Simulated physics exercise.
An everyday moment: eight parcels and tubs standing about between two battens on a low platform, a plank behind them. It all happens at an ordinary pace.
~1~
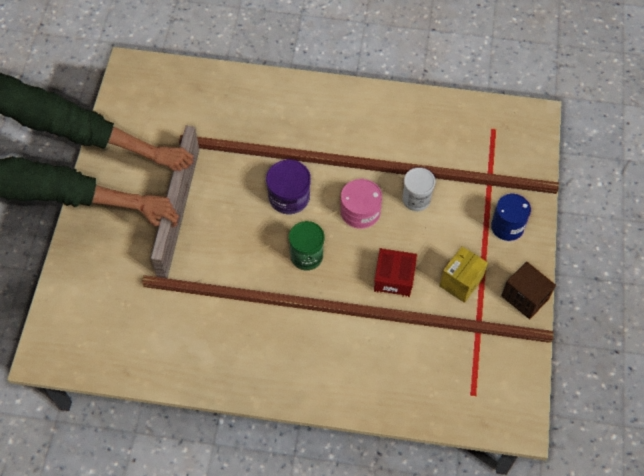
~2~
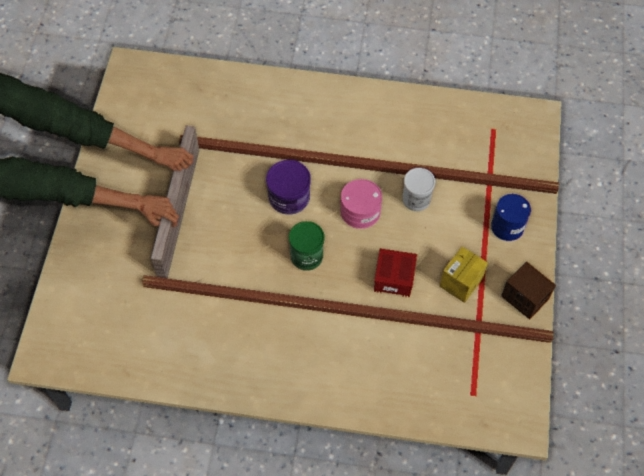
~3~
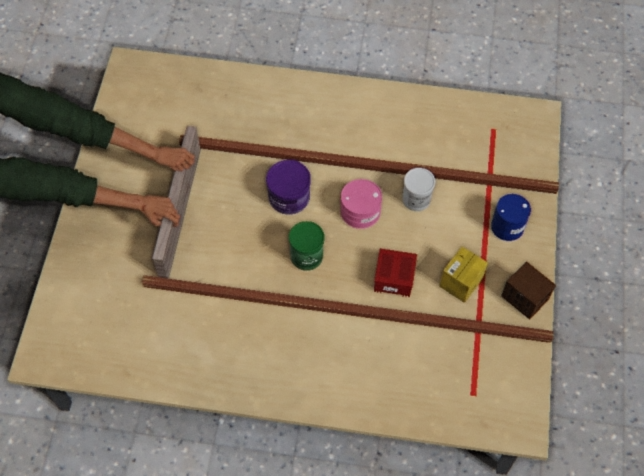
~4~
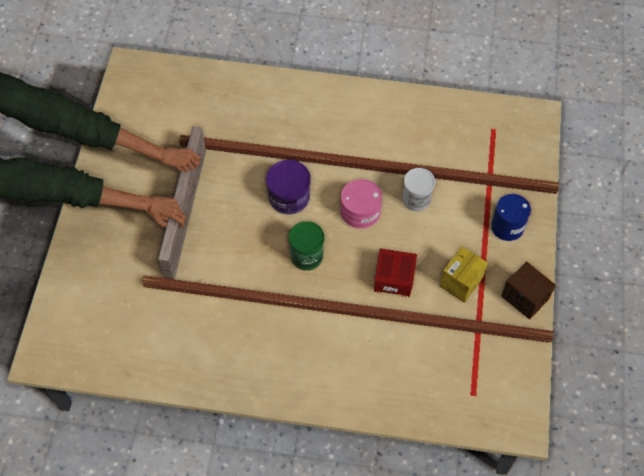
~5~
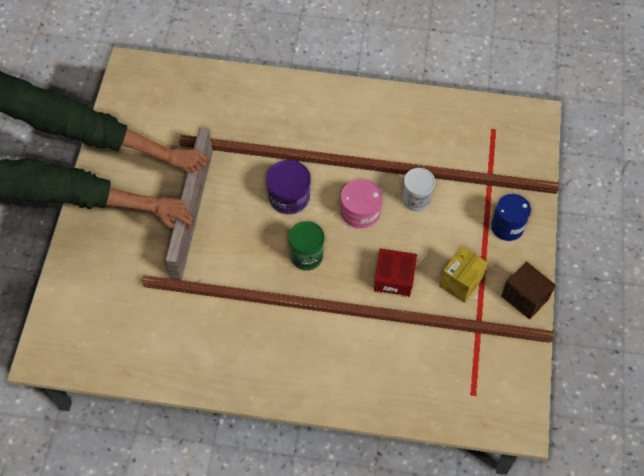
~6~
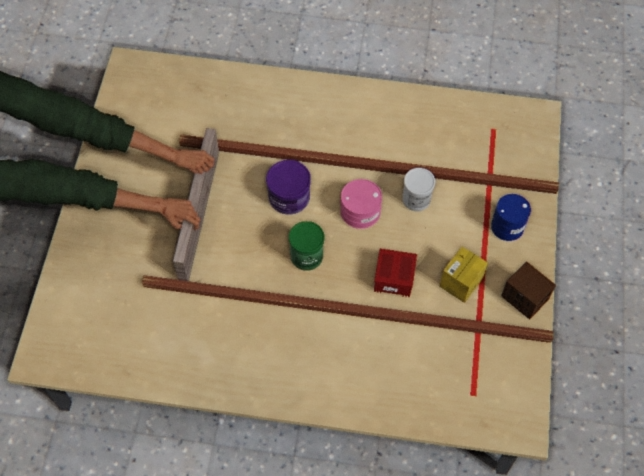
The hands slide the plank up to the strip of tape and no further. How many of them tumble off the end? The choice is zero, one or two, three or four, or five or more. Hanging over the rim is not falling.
The number that fall off is one or two.
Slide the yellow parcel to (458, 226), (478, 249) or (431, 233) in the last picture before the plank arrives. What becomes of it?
In that order, it stays on; is lost; holds on.
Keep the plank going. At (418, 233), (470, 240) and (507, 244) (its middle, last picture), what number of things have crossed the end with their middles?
In that order 0, 1 and 4.
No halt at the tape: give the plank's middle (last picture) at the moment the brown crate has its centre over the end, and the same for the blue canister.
At (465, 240) for the brown crate; at (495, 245) for the blue canister.
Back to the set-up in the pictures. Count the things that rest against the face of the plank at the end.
4 of them.
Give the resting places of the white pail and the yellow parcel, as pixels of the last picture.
The white pail at (505, 191), the yellow parcel at (536, 305).
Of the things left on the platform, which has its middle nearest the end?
That is the blue canister.
A little later, none off yet; brown crate at rest near (528, 291); blue canister at rest near (511, 218); yellow parcel at rest near (463, 275).
When it is over, the number that fall off is one or two; down, brown crate.
